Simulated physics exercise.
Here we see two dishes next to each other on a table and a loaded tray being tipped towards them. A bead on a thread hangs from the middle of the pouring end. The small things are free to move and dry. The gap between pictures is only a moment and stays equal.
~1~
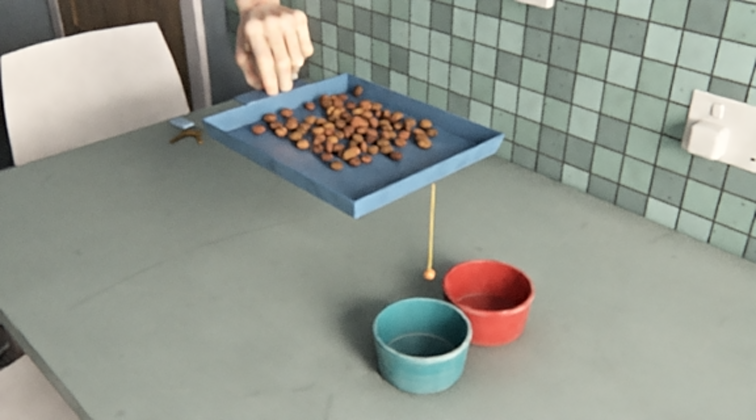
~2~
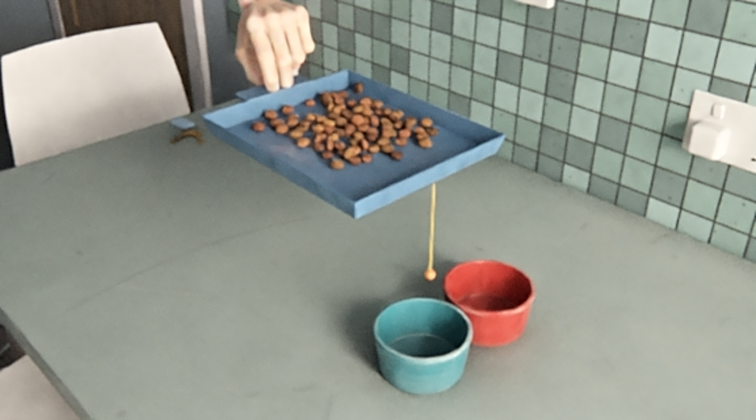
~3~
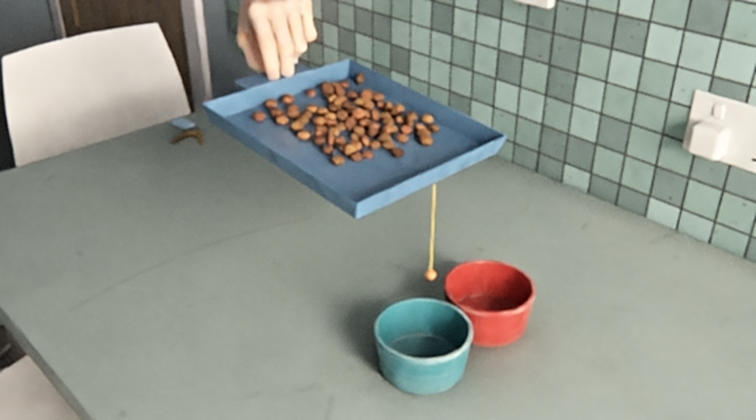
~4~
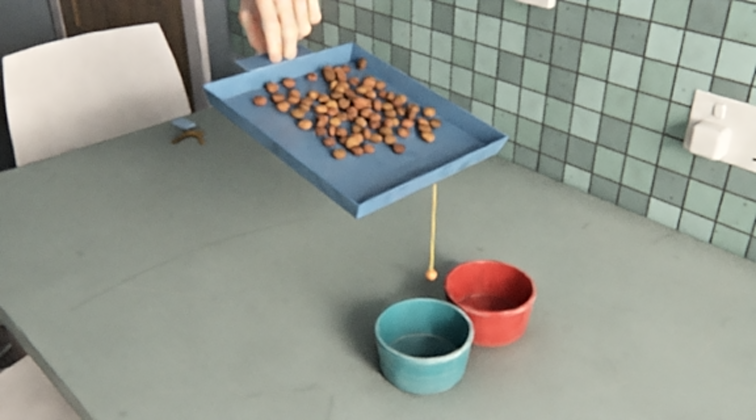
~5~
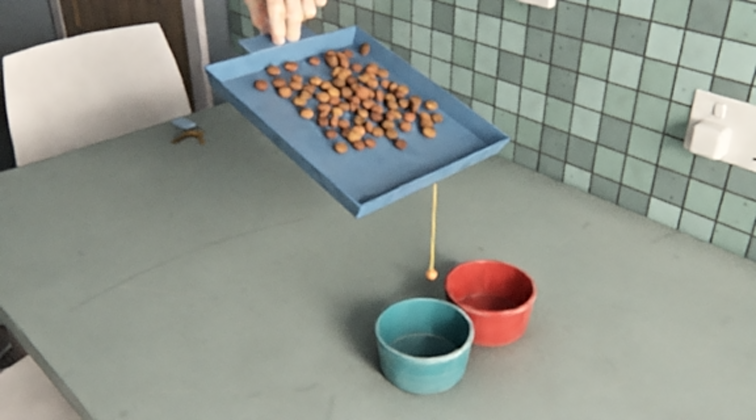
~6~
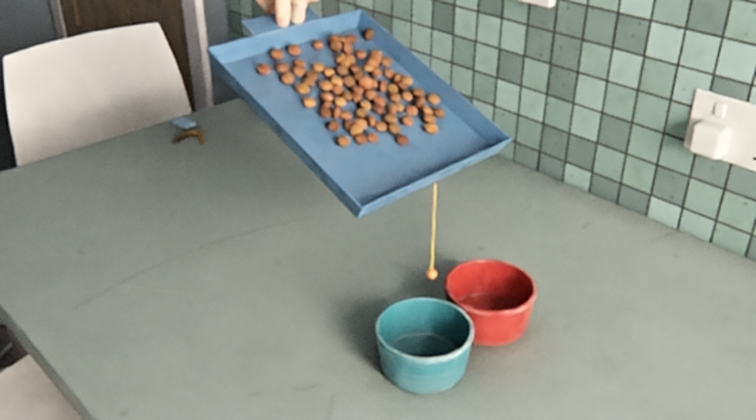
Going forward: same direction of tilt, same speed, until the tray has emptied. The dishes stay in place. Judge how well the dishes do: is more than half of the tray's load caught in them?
Yes. Turns out most of it gets caught in the end.
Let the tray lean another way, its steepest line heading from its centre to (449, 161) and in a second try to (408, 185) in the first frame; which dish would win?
Try 1: Right-side dish. Try 2: Left-side dish.
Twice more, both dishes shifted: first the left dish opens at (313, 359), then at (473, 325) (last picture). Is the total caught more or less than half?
First shift, a minority share; second shift, a majority share.
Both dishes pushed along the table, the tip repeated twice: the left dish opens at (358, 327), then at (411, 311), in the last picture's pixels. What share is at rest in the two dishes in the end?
It comes to near 0 per cent the first time and near 40 per cent the second time.
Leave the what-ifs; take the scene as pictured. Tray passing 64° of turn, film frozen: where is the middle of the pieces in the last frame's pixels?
Somewhere about (452, 165).
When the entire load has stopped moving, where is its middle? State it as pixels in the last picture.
Resting centre, last picture - approx. (485, 325).
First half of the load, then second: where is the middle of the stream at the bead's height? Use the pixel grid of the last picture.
For the early half I get (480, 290), and for the late half (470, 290).
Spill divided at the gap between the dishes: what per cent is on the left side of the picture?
Left portion: Around 20 %.
Soon after the last picture, tray tipped steeply; most on the tray; a small part in the air.
A little later, tray tipped past a quarter turn; about a third on the tray; a small part in the left dish; about a quarter in the right dish; a small part outside both; about a quarter in the air.
Later still, tray tipped past a quarter turn; about a third in the left dish; about half in the right dish; about a quarter outside both.
At rest, tray tipped past a quarter turn; about a third in the left dish; about half in the right dish; about a quarter outside both.
